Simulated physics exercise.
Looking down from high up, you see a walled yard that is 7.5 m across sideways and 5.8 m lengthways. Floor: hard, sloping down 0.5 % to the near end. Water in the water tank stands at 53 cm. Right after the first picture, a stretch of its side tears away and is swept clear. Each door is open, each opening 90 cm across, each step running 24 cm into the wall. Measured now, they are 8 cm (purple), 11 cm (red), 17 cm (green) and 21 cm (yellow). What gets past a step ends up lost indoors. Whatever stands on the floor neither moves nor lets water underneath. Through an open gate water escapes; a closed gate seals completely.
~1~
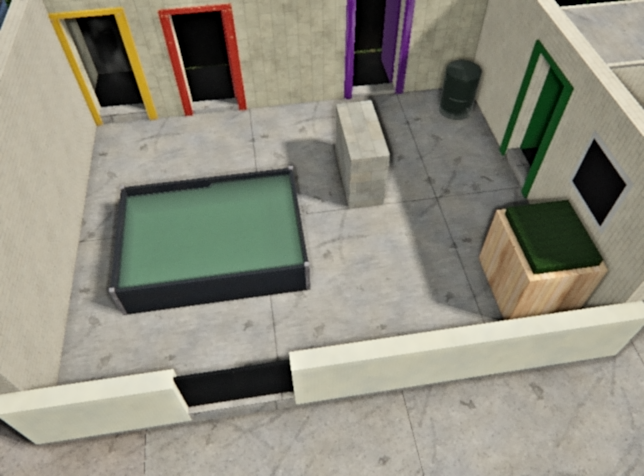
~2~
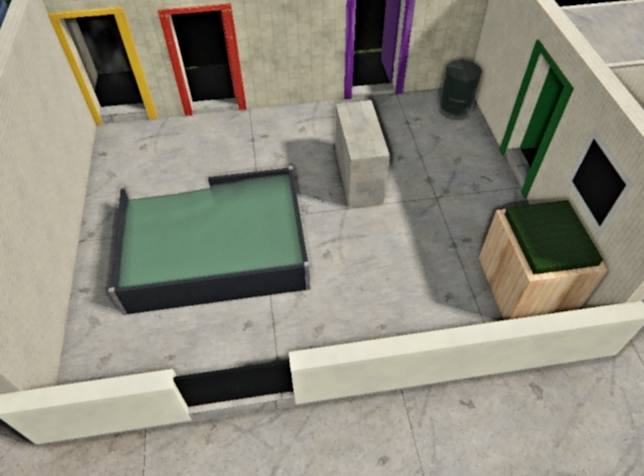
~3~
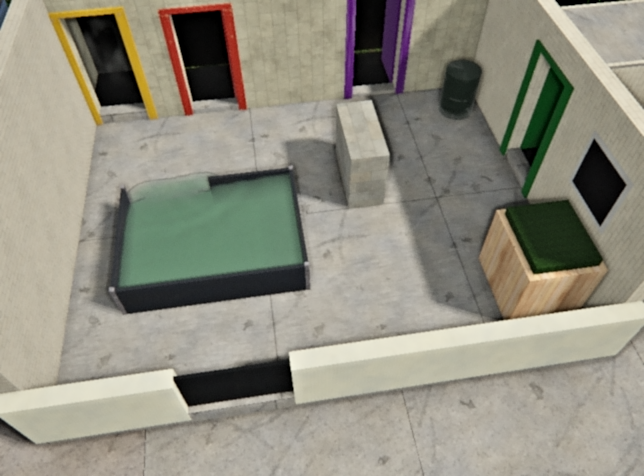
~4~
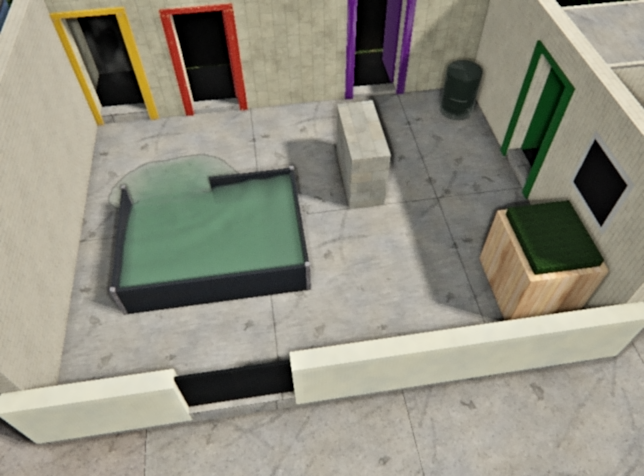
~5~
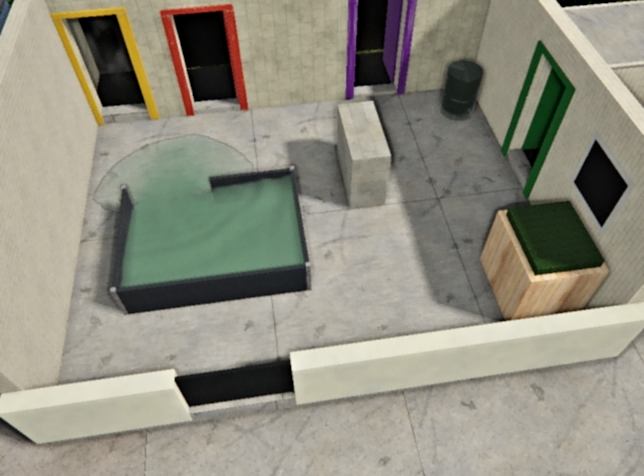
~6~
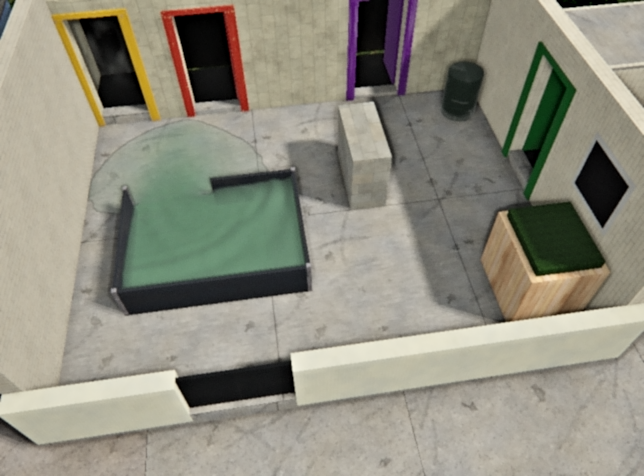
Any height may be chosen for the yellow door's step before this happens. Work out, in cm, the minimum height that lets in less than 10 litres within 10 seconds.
I would say 32 cm.
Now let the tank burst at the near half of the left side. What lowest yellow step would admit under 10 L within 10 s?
Then the minimum is about 17 cm.
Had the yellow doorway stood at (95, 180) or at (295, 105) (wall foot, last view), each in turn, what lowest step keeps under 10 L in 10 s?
Roughly 20 cm for the first and 6.5 cm for the second.
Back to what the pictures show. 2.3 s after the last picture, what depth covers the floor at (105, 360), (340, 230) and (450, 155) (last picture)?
In order: Around 0, 0 and 0 cm.
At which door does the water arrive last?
Door: Green.
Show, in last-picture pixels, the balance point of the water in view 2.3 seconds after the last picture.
Around (196, 199).
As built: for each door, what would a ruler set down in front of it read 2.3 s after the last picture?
In cm: Purple 3, red 22, green 0, yellow 28.
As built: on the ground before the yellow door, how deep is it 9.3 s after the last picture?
8.5 cm.
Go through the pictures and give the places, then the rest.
The first frame shows the water tank at (210, 228) is whole and still, 53 cm deep; the yellow door at (110, 78) is dry.
In the second frame, the gap is on the far side, the front 0.3 m out at a hidden place; the back of the water tank holds 53 cm.
In the third frame, water pours out on the far side and has run 0.7 m, to (178, 179); about 9 cm deep outside, 53 cm at the back.
In the fourth frame, the front is at (169, 162), 1.2 m from the gap on the far side; 2.0 m2 of floor is wet, 53 cm left at the back.
In the fifth frame, the front is at (183, 139), 1.8 m from the gap on the far side; 3.3 m2 of floor is wet, 53 cm left at the back.
In the sixth frame, the gap is on the far side, the front 2.2 m out at (178, 124); the back of the water tank holds 52 cm; the yellow door at (113, 79), 2.6 m from the gap, is still 0.6 m from the nearest water.
Then, 0.7 s after the last picture water covers 20 % of the floor, deepest (34 cm) near (100, 126); 24 cm at the yellow door, 0 litres in over its 21 cm step.
Then, 2.3 s after the last picture water covers 30 % of the floor, deepest (28 cm) near (128, 129); 28 cm at the yellow door, 62 litres in over its 21 cm step.
Then, 9.3 s after the last picture water covers 95 % of the floor, deepest (12 cm) near (342, 374); 8 cm at the yellow door, 74 litres in over its 21 cm step.
At the yellow door as built, the water peaked near 36 cm, 1.5 s after the last picture.
Run again over the same 10 s with other heights there, 21 litres in over 28.5 cm, 2 litres over 38 cm. The limit of 10 litres is kept from about 32 cm up.
